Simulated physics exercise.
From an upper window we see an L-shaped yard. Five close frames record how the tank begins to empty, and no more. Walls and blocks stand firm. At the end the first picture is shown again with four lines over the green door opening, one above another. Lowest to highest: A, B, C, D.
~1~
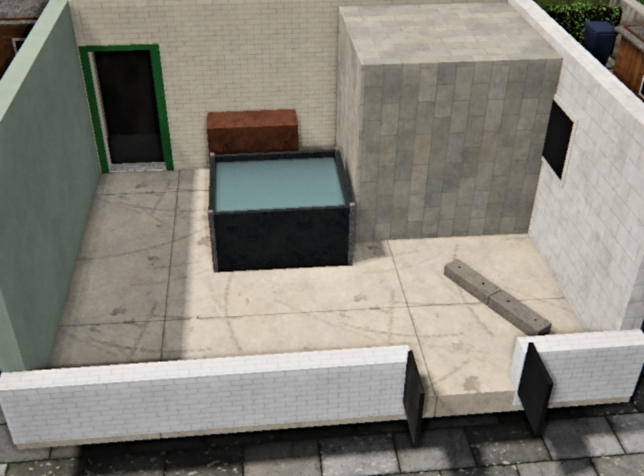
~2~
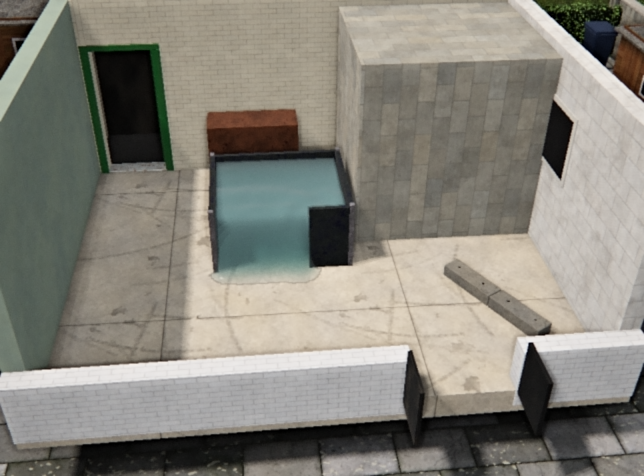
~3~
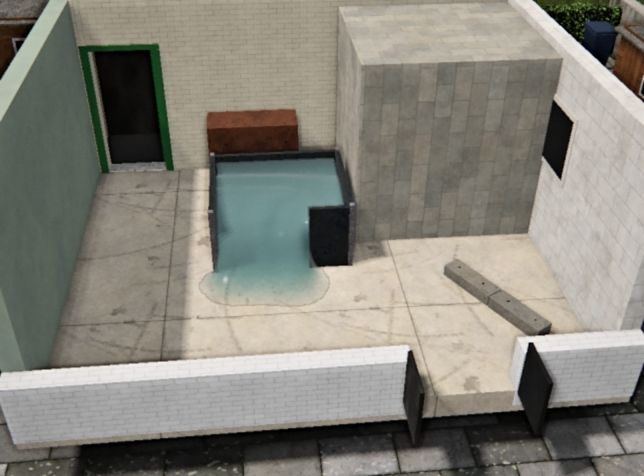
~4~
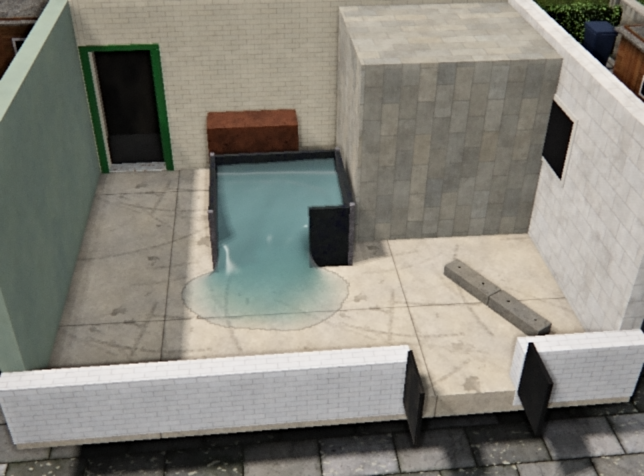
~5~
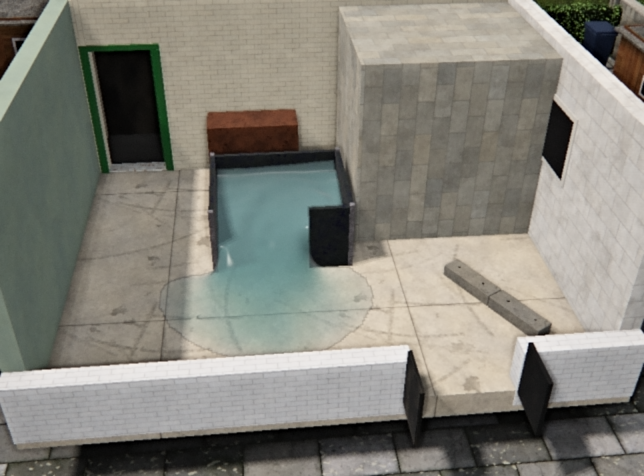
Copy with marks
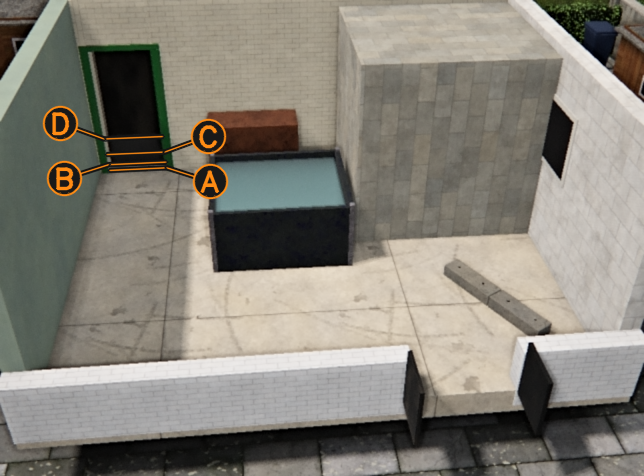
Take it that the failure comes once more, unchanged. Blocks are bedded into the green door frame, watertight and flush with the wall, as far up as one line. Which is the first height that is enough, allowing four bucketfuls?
Height B just does it.
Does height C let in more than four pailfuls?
No, not at all.
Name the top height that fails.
That is height A.
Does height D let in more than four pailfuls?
No, that is safe.
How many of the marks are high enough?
Three.
On the marked copy, A at (138, 169); B at (137, 163); C at (135, 153); D at (133, 137); from the bottom up A, B, C, D.
If A is chosen, some 20 bucketfuls get in.
If B is chosen, a splash gets over, under a bucket.
If C is chosen, nothing gets over.
If D is chosen, nothing gets over.
